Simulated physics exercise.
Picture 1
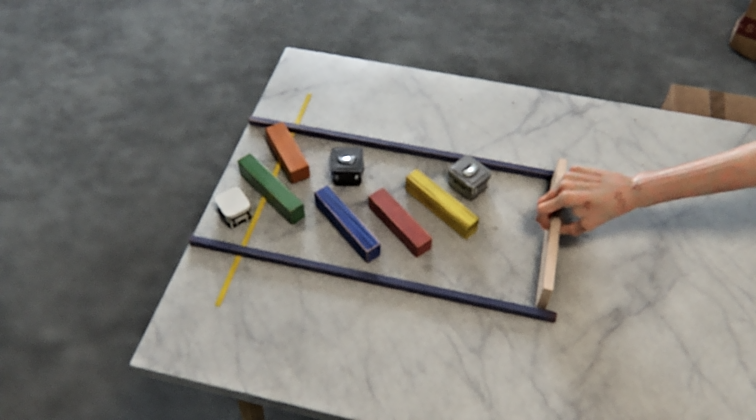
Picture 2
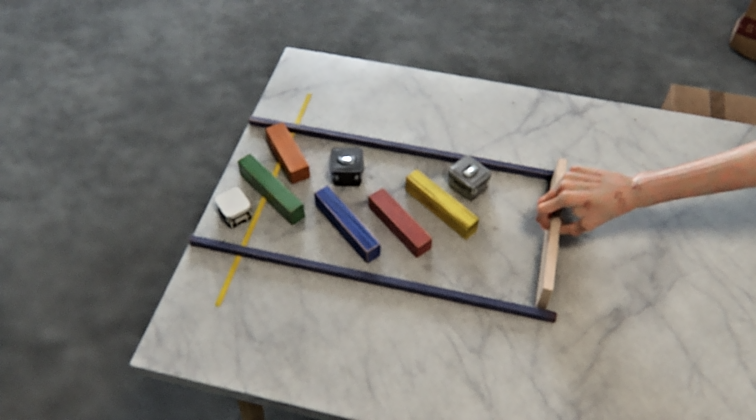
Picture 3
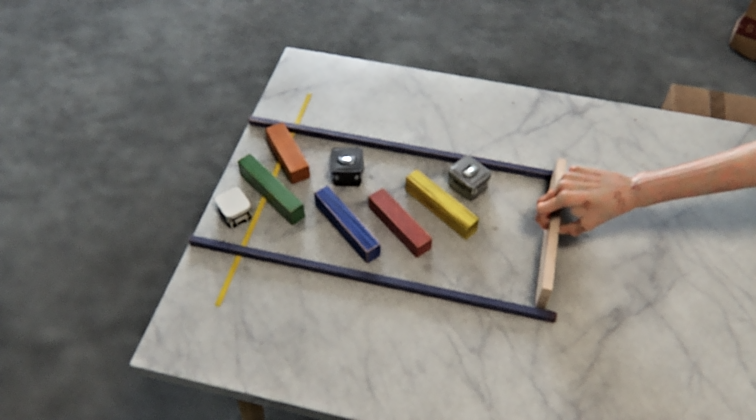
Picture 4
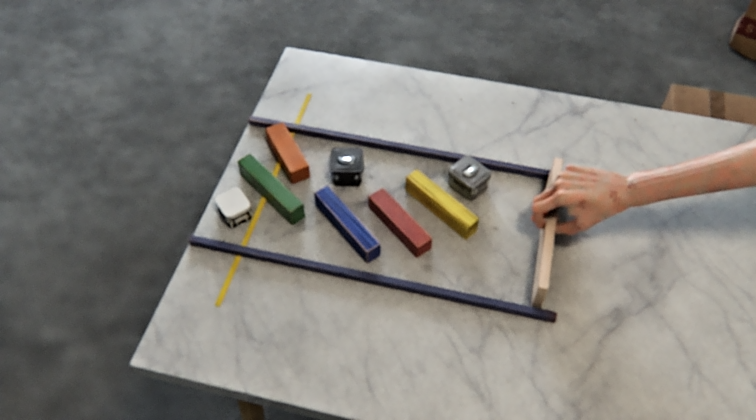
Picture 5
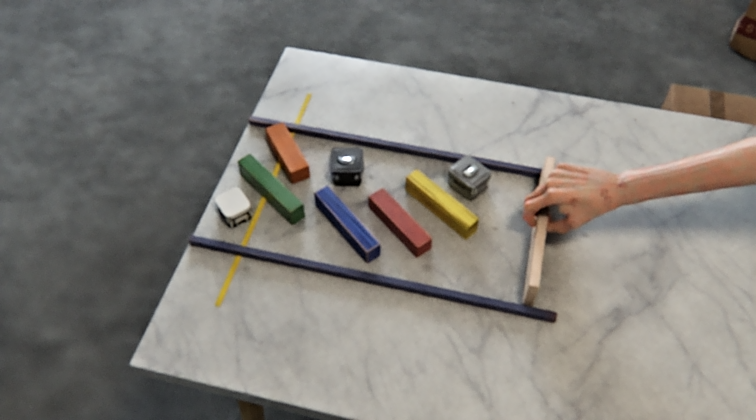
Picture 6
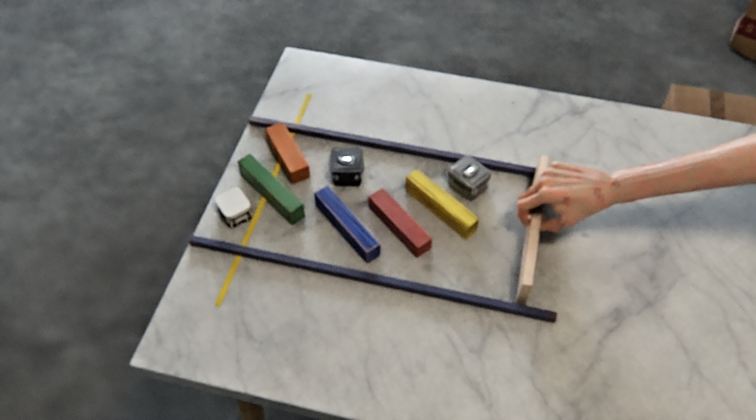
A hand sliding a wooden board slightly left between two dark rails, with coloured sticks and small blocks lying still on marble.
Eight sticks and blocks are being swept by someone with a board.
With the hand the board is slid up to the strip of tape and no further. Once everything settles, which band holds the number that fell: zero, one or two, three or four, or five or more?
Off the edge: Three or four.
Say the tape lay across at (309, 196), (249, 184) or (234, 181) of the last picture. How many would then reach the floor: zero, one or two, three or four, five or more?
Try 1 - one to two; try 2 - five or over; try 3 - five or more.
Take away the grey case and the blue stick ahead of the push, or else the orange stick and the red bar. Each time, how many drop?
Counts - first: 3, second: 3.
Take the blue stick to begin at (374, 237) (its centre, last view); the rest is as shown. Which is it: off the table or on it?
If so, it stays where it is.
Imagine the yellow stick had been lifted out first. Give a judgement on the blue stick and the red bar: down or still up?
As for the blue stick, it is left in place; as for the red bar, it is left in place.
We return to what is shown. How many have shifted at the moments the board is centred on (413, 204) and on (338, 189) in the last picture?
The number moved is 4 and then 7.
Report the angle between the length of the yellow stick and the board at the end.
Angle: Roughly 35 degrees.
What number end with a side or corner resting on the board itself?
That number would be 4.
Early on, none off yet; white case at rest near (234, 208); green bar at rest near (271, 189); orange stick at rest near (288, 153).
Finally, the number that fall off is three or four; lost, black case, orange stick, green bar and white case.
